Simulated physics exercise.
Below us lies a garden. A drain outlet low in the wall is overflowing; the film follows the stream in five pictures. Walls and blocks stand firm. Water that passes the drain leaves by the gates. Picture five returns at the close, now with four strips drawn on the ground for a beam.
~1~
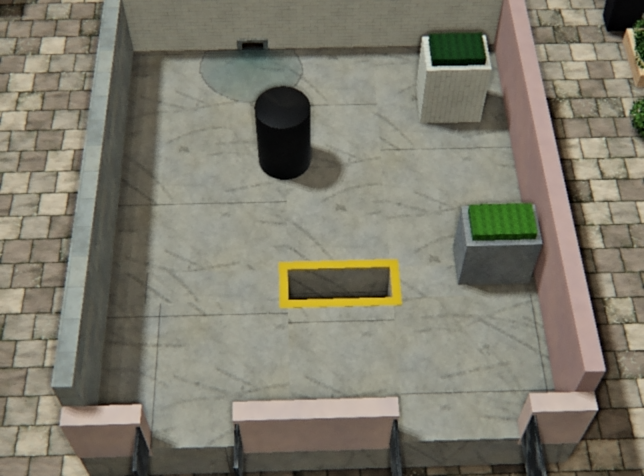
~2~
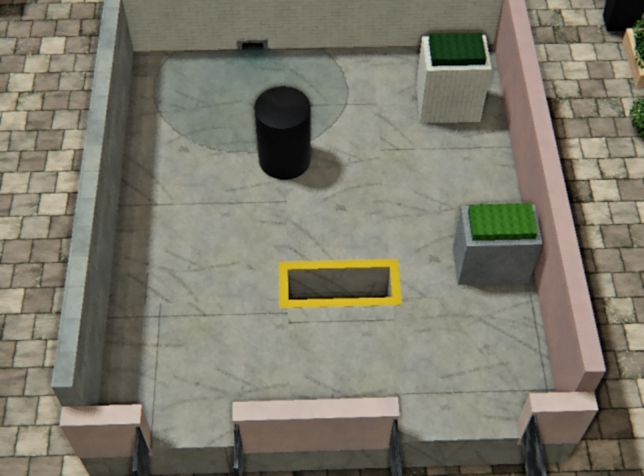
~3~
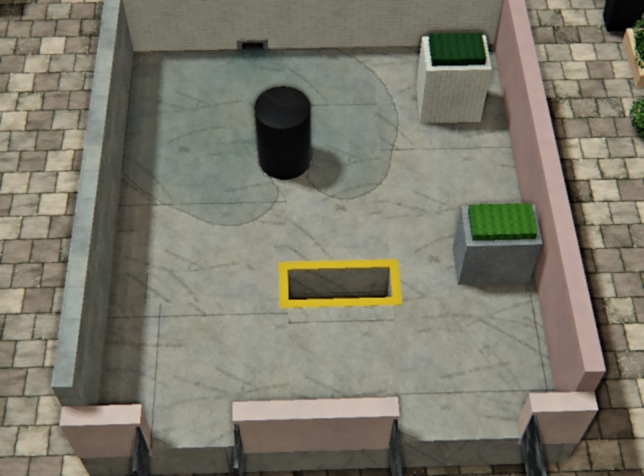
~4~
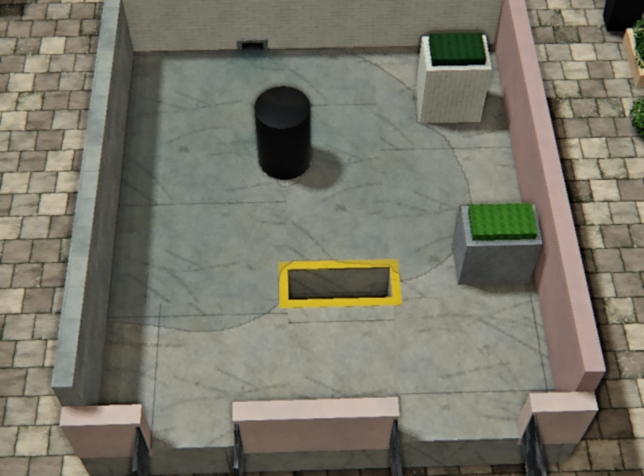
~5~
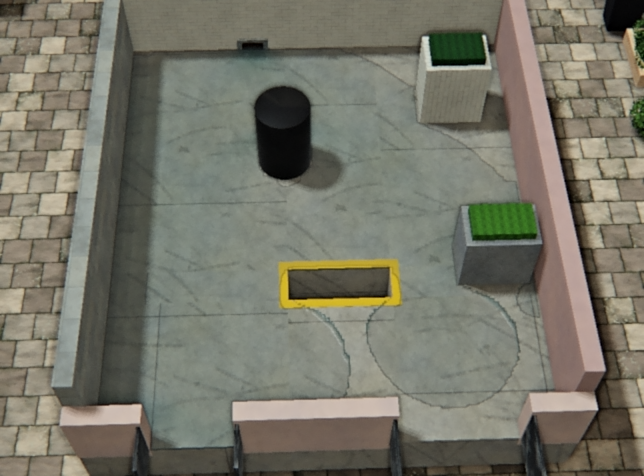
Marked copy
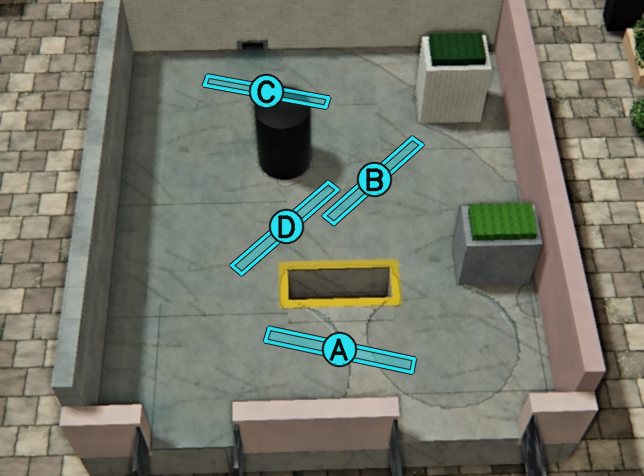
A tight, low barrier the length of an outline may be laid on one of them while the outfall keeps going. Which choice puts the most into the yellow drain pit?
Position C.
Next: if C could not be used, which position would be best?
Here it is position A.
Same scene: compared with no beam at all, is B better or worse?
Worse.
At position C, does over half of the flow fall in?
No.
On the marked copy, A from (267, 334) to (413, 365); B from (328, 219) to (417, 141); C from (206, 80) to (327, 102); D from (236, 269) to (333, 186).
With A, about 25 % of the stream goes into the yellow drain pit, about 75 % out by the gates.
With B, about 13 % of the stream goes into the yellow drain pit, about 87 % out by the gates.
With C, about 36 % of the stream goes into the yellow drain pit, about 64 % out by the gates.
With D, about 12 % of the stream goes into the yellow drain pit, about 87 % out by the gates.
